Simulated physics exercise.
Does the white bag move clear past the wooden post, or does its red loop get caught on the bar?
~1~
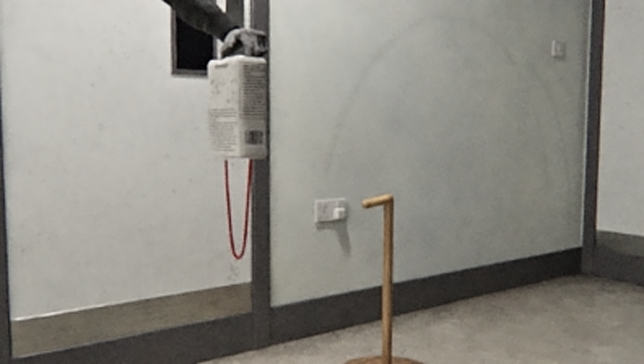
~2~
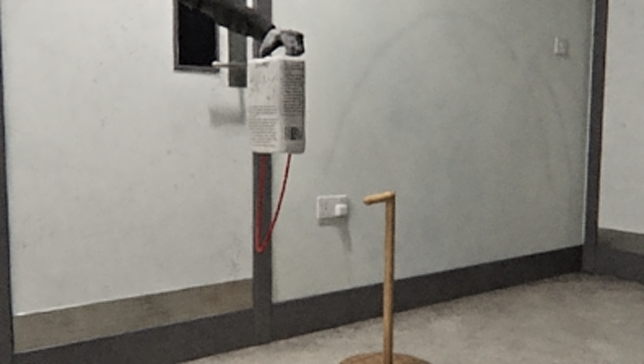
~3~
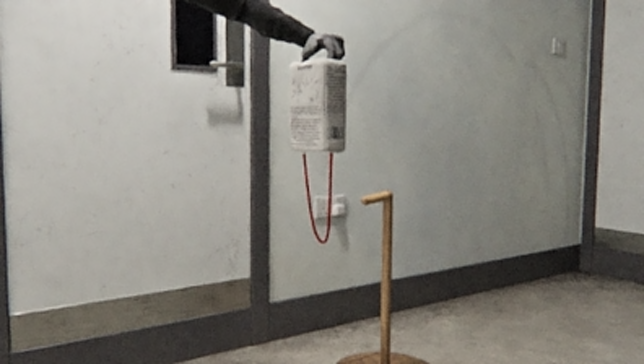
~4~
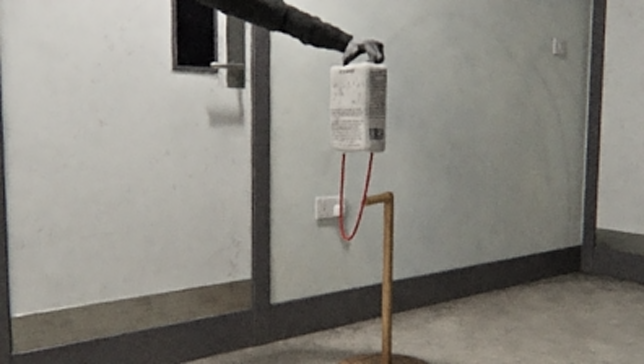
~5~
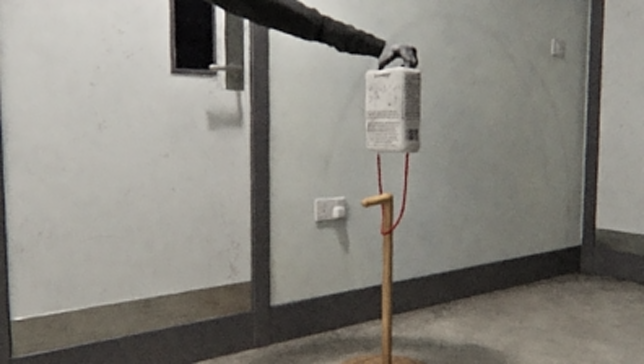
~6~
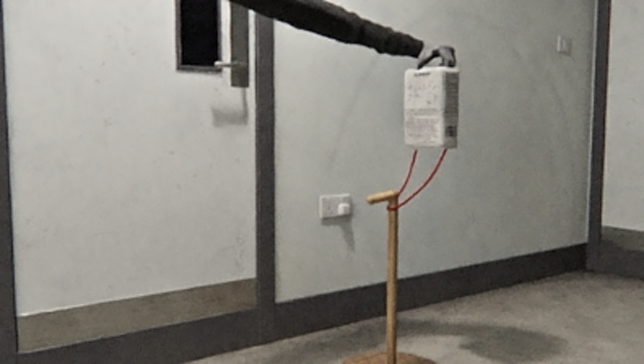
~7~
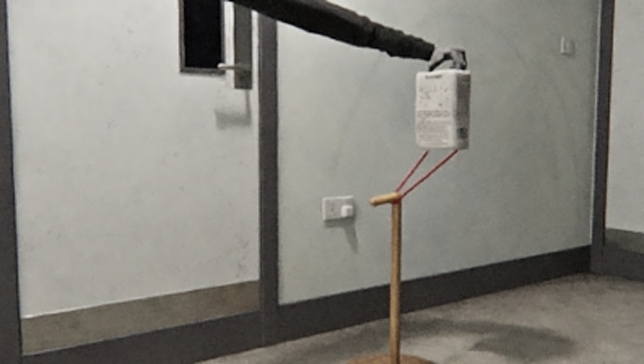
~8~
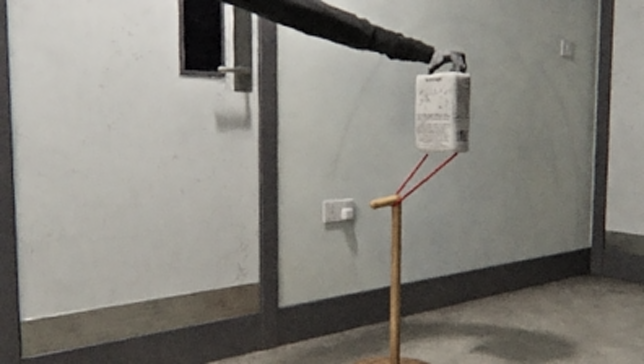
The red loop catches on the bar of the post and pulls tight, so the white bag is held just past it.
